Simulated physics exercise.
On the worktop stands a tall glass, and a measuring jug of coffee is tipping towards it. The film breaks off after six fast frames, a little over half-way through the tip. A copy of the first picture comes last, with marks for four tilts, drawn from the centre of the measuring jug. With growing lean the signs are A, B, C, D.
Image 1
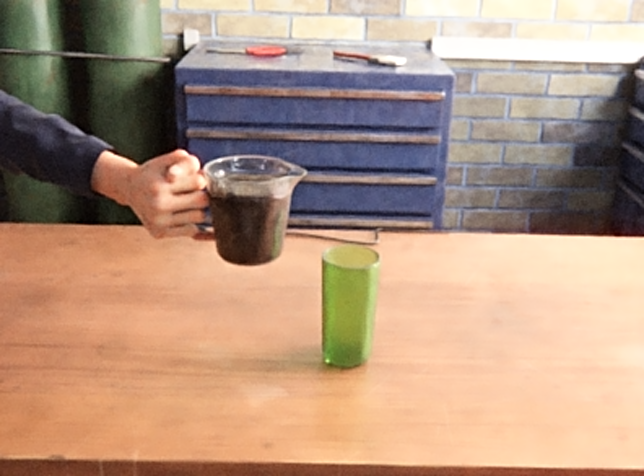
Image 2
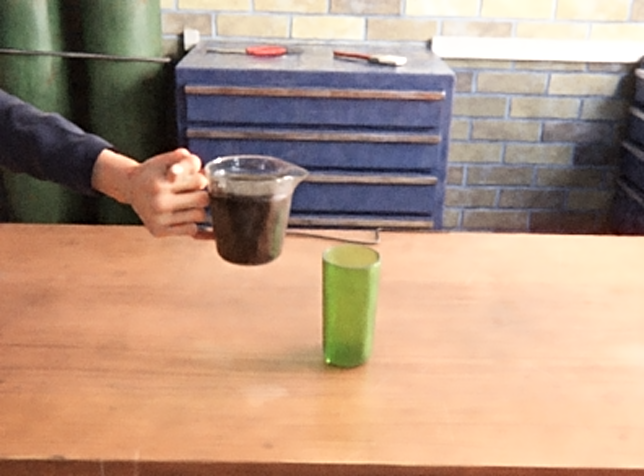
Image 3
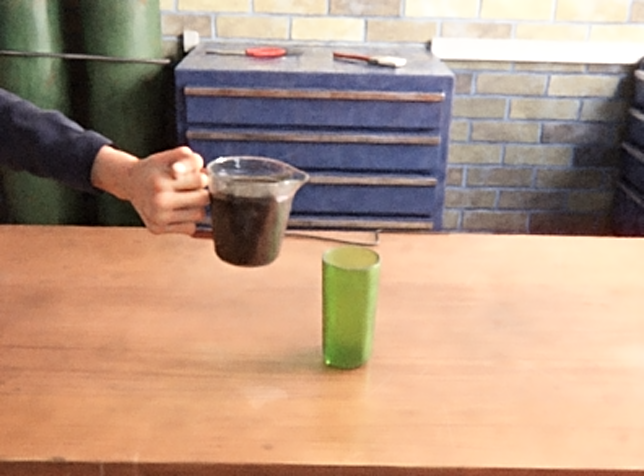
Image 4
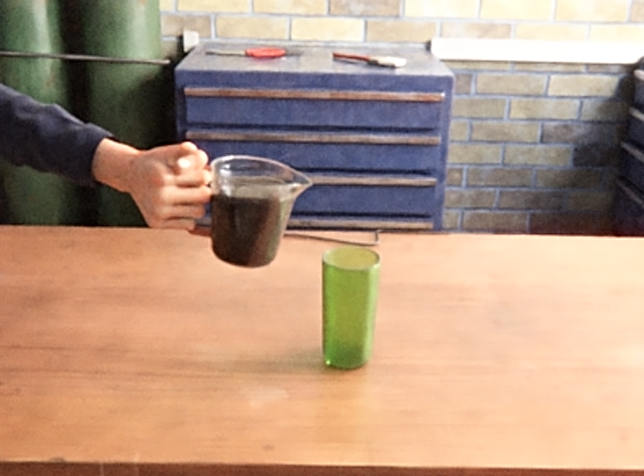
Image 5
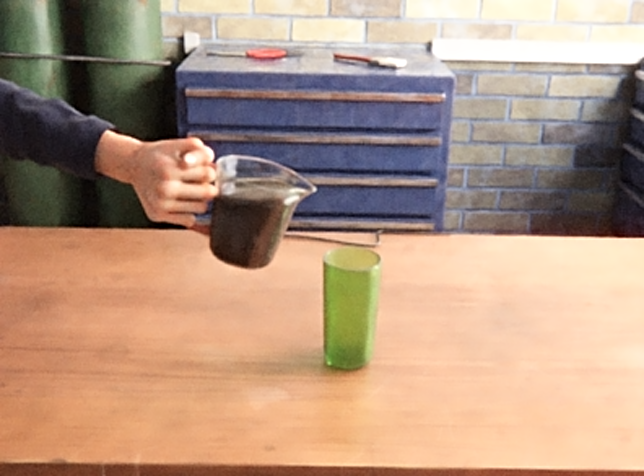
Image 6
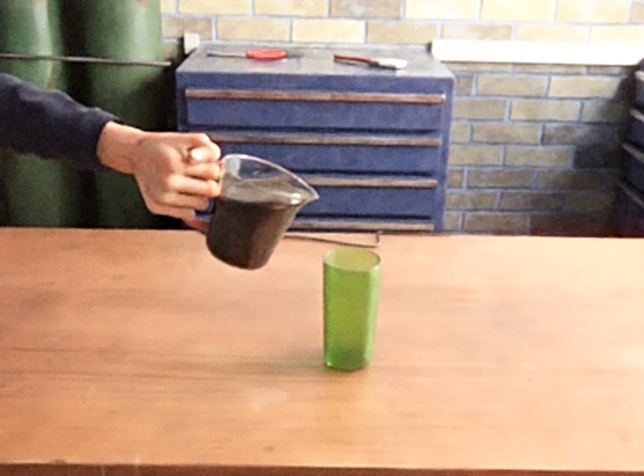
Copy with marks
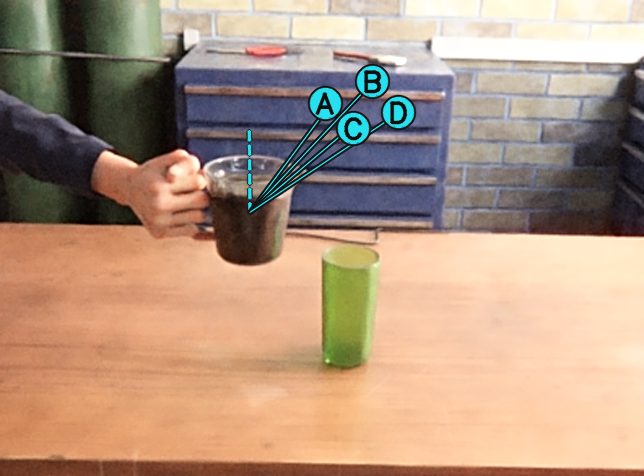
The clip opens with a hand at the left holding a clear measuring jug of dark coffee upright above a wooden worktop, near a tall green glass. The hand then gradually tilts the jug rightward, its spout shifting slightly towards the glass, while the coffee stays inside and the glass remains still.
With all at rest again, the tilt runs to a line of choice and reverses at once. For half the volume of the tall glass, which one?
I would pick mark D.
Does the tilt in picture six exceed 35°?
No.
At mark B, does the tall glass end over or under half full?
Under.
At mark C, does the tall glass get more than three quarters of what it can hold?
No.
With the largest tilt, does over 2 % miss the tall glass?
No.
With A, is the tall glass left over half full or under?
Under.
On the marked copy, A at (318, 119); B at (360, 94); C at (338, 137); D at (384, 122).
With A, the tall glass ends with about 17 % of what it can hold.
With B, the tall glass ends with about 26 % of what it can hold.
With C, the tall glass ends with about 37 % of what it can hold.
With D, the tall glass ends with about 49 % of what it can hold.
